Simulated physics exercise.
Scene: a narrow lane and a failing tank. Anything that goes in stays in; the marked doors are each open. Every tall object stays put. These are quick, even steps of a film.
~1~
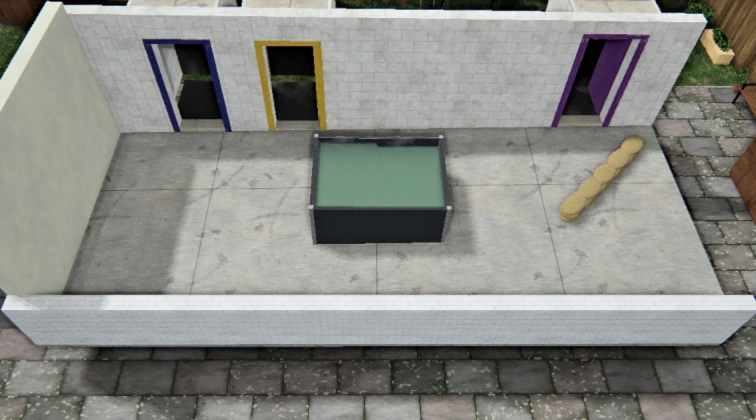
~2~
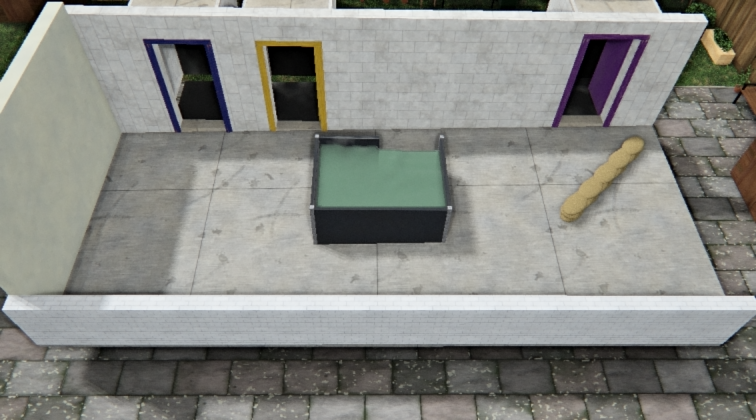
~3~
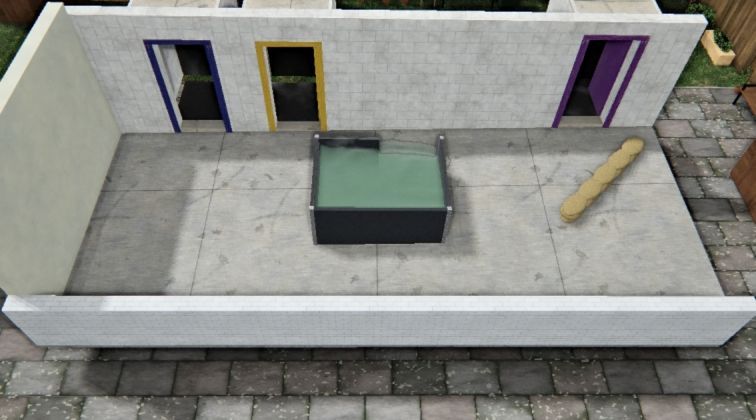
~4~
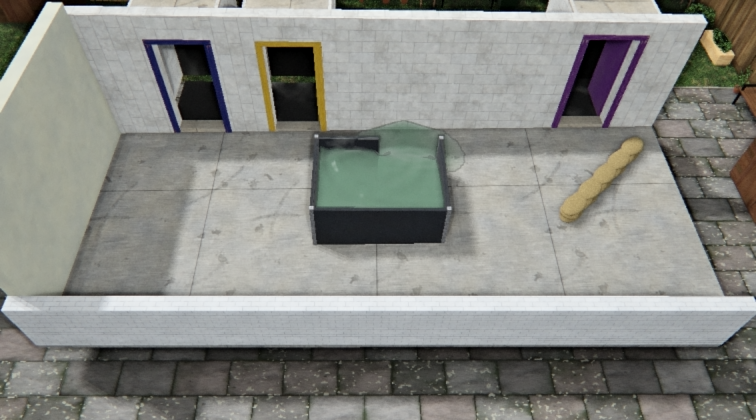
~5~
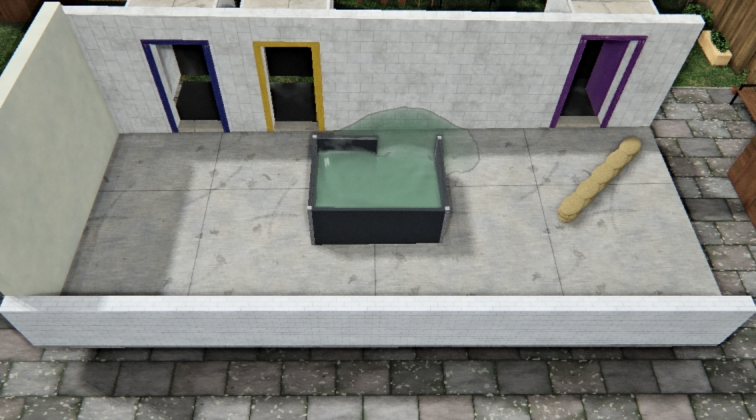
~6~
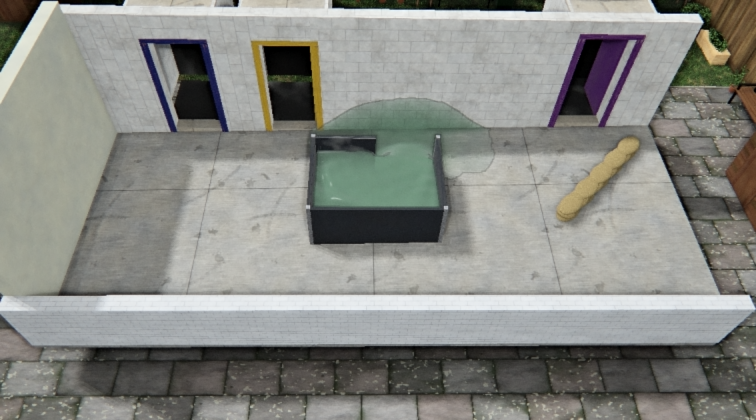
In the video, still green water fills an open dark tank in a white-walled yard with three coloured doorways and a tan segmented barrier; then water pours out on the tank's far side and spreads in a rounded sheet.
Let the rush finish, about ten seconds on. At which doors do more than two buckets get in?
In order: The purple door will be overrun, the yellow door will be overrun, the blue door will keep it to two buckets.
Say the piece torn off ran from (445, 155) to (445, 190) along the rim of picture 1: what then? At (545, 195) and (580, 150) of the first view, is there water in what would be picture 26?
Well, the first place would be submerged and the second one submerged.
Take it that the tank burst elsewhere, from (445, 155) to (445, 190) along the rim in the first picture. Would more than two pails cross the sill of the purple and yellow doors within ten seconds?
As it plays out, the purple door rises above and the yellow door remains below.
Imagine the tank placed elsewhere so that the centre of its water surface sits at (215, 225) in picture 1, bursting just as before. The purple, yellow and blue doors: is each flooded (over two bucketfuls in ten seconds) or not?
Going door by door, the purple door doesn't reach it, the yellow door breaks the limit and the blue door breaks the limit.
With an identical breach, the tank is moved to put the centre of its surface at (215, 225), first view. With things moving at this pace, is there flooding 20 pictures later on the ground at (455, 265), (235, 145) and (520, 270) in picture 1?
Bone-dry, soaked, bone-dry.
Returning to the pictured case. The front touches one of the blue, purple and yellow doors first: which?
The yellow one.
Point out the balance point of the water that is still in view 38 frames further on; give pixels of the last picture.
Centre of the water: Near (333, 200).
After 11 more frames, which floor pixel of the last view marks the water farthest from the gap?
I'd say near (118, 134).
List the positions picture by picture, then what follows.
In the first picture, still water in the open tank at (379, 174).
In the second picture, water pours out on the open tank's far side and has run to a hidden place.
In the third picture, the front is at a hidden place, out from the gap on the open tank's far side.
In the fourth picture, the front is at (366, 131), out from the gap on the open tank's far side.
In the fifth picture, the front is at (337, 132), out from the gap on the open tank's far side.
In the sixth picture, the front is at (314, 131), out from the gap on the open tank's far side.
A moment on, water covers 20 % of the floor; the purple door wet at the sill, nothing in, the yellow door under two buckets in, the blue door not reached.
Next, water covers 40 % of the floor; the purple door wet at the sill, nothing in, the yellow door under two buckets in, the blue door wet at the sill, nothing in.
Then, water covers 55 % of the floor; the purple door under two buckets in, the yellow door over two buckets in, the blue door wet at the sill, nothing in.
Later, water covers 70 % of the floor; the purple door over two buckets in, the yellow door over two buckets in, the blue door wet at the sill, nothing in.
In the end, water covers 80 % of the floor; the purple door over two buckets in, the yellow door over two buckets in, the blue door wet at the sill, nothing in.
